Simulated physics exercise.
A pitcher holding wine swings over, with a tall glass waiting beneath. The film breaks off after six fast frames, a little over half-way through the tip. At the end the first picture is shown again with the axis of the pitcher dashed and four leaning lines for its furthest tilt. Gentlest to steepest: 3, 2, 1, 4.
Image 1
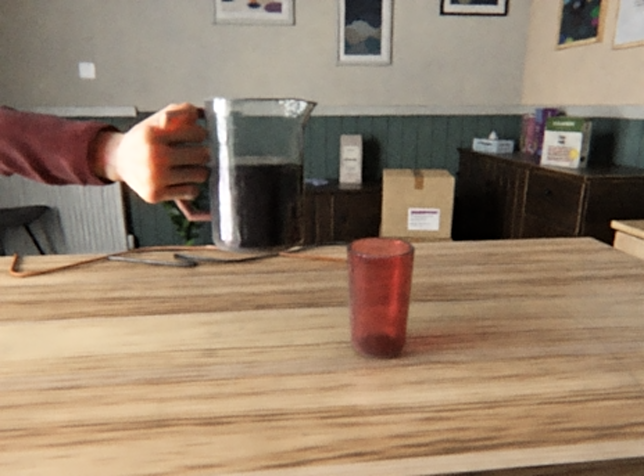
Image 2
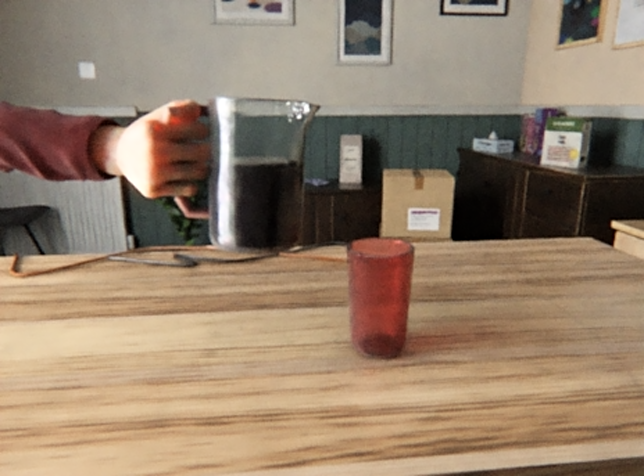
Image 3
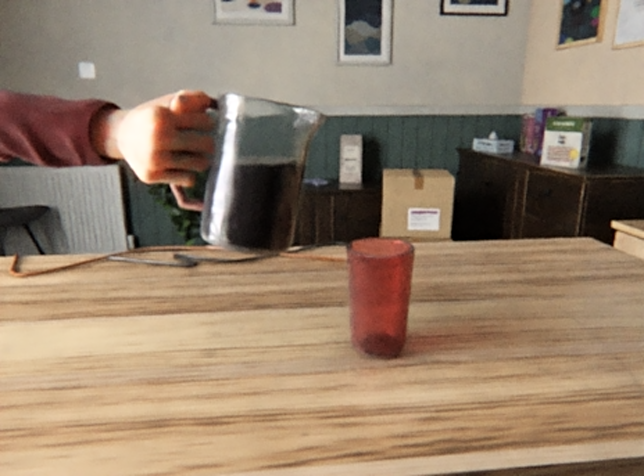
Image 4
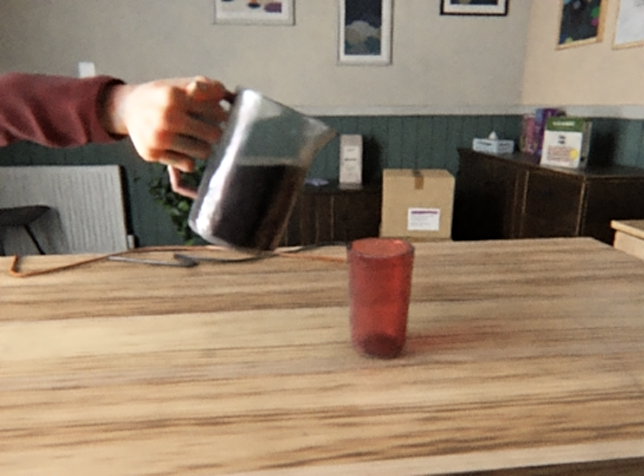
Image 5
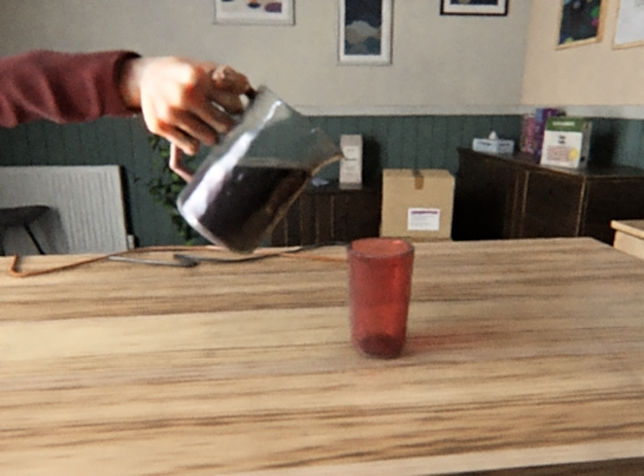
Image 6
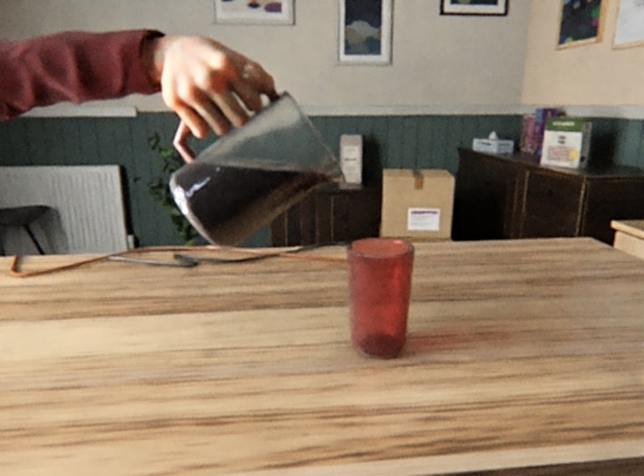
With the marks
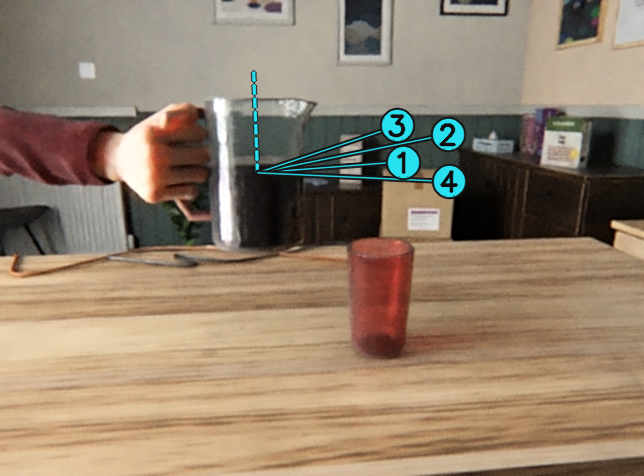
A hand lifts and tilts a glass pitcher of dark liquid rightward above a red glass.
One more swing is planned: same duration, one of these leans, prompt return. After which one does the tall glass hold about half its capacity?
Best: 3.
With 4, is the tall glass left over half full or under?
Over.
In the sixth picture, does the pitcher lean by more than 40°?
Yes.
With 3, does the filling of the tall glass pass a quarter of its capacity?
Yes, it does.
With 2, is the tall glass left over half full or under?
Over half.
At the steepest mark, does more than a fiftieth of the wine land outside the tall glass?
Yes.
In cyan, 1 at (386, 162); 2 at (432, 137); 3 at (381, 131); 4 at (432, 180).
With 1, the tall glass ends with about 93 % of what it can hold; 6 % of the wine is spilt.
With 2, the tall glass ends with about 77 % of what it can hold.
With 3, the tall glass ends with about 53 % of what it can hold.
With 4, the tall glass ends with about 96 % of what it can hold; 18 % of the wine is spilt.
